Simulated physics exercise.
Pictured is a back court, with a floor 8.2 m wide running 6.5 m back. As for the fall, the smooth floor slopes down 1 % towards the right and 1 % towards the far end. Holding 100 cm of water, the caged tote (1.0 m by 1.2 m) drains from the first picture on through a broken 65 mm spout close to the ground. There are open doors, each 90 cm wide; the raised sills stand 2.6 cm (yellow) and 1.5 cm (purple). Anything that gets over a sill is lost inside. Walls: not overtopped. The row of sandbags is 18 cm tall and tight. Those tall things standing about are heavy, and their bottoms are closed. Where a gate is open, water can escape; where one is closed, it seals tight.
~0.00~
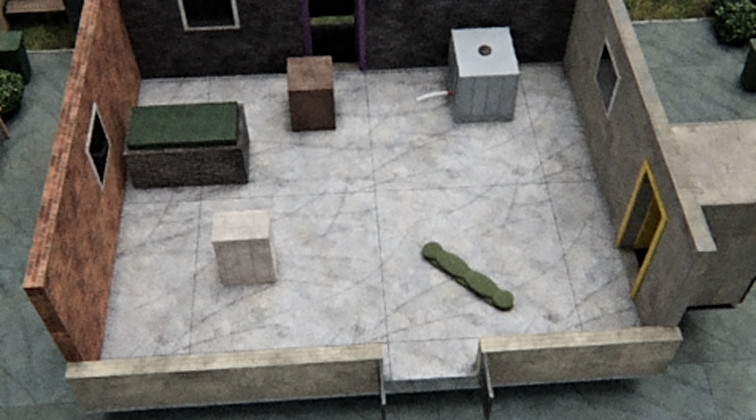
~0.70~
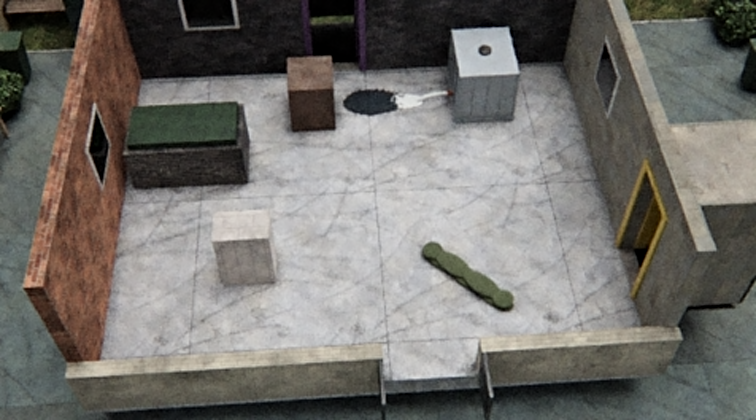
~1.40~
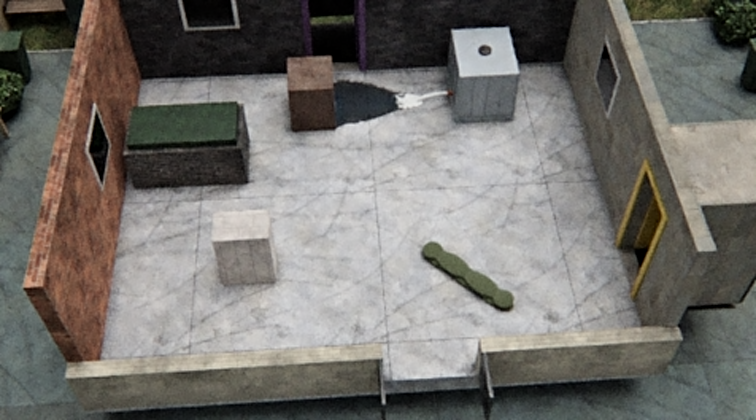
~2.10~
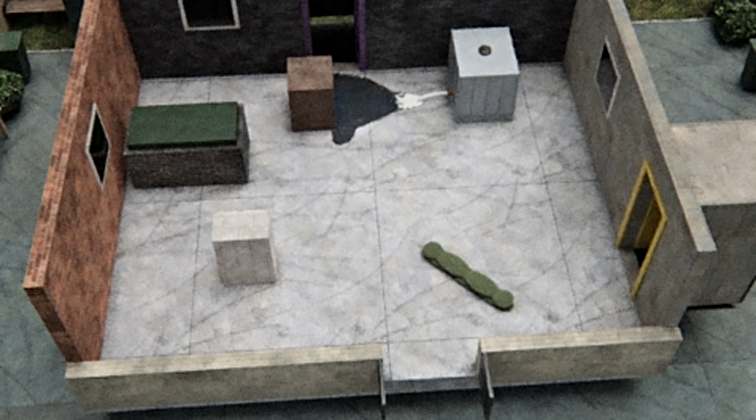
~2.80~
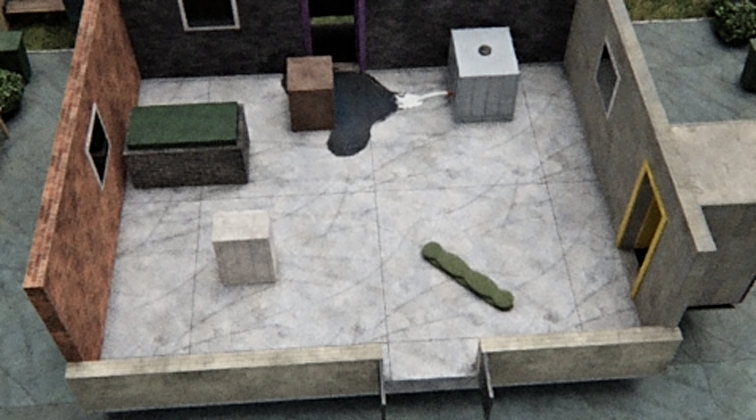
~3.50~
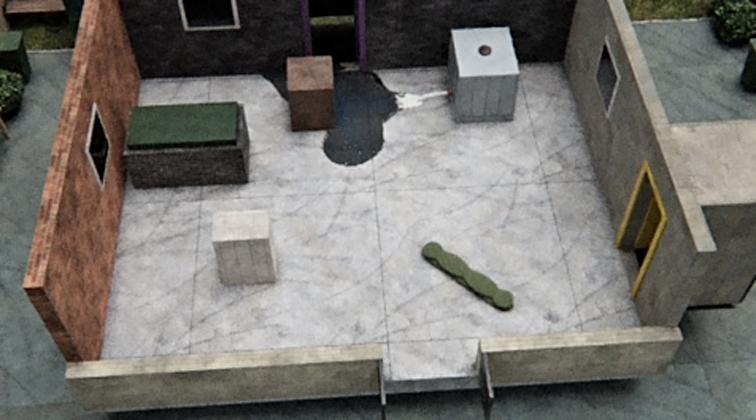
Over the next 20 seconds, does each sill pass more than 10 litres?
Yellow door - no, purple door - yes.
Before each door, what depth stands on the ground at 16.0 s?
Yellow 0.0 cm, purple 2.5 cm.
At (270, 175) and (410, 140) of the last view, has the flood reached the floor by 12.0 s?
Respectively: Clear and covered.
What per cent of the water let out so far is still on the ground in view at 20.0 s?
Roughly 84 per cent.
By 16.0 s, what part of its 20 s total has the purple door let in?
Fraction in by then: Approx. 70%.
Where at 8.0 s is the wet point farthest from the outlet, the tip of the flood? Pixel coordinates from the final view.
The farthest wet point sits close to (198, 77).
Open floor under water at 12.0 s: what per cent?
Roughly 20 per cent of the floor is wet.
After 5.0 s water covers 10 % of the floor and is deepest (6 cm) near (340, 104); yellow door not reached, purple door 2 cm at the sill, 2 L in.
After 8.0 s water covers 15 % of the floor and is deepest (6 cm) near (340, 104); yellow door not reached, purple door 2.1 cm at the sill, 6 L in.
After 12.0 s water covers 20 % of the floor and is deepest (5 cm) near (340, 104); yellow door not reached, purple door 2.4 cm at the sill, 13 L in.
After 16.0 s water covers 25 % of the floor and is deepest (5 cm) near (340, 104); yellow door not reached, purple door 2.5 cm at the sill, 21 L in.
After 20.0 s water covers 30 % of the floor and is deepest (5 cm) near (340, 104); yellow door not reached, purple door 2.6 cm at the sill, 31 L in.
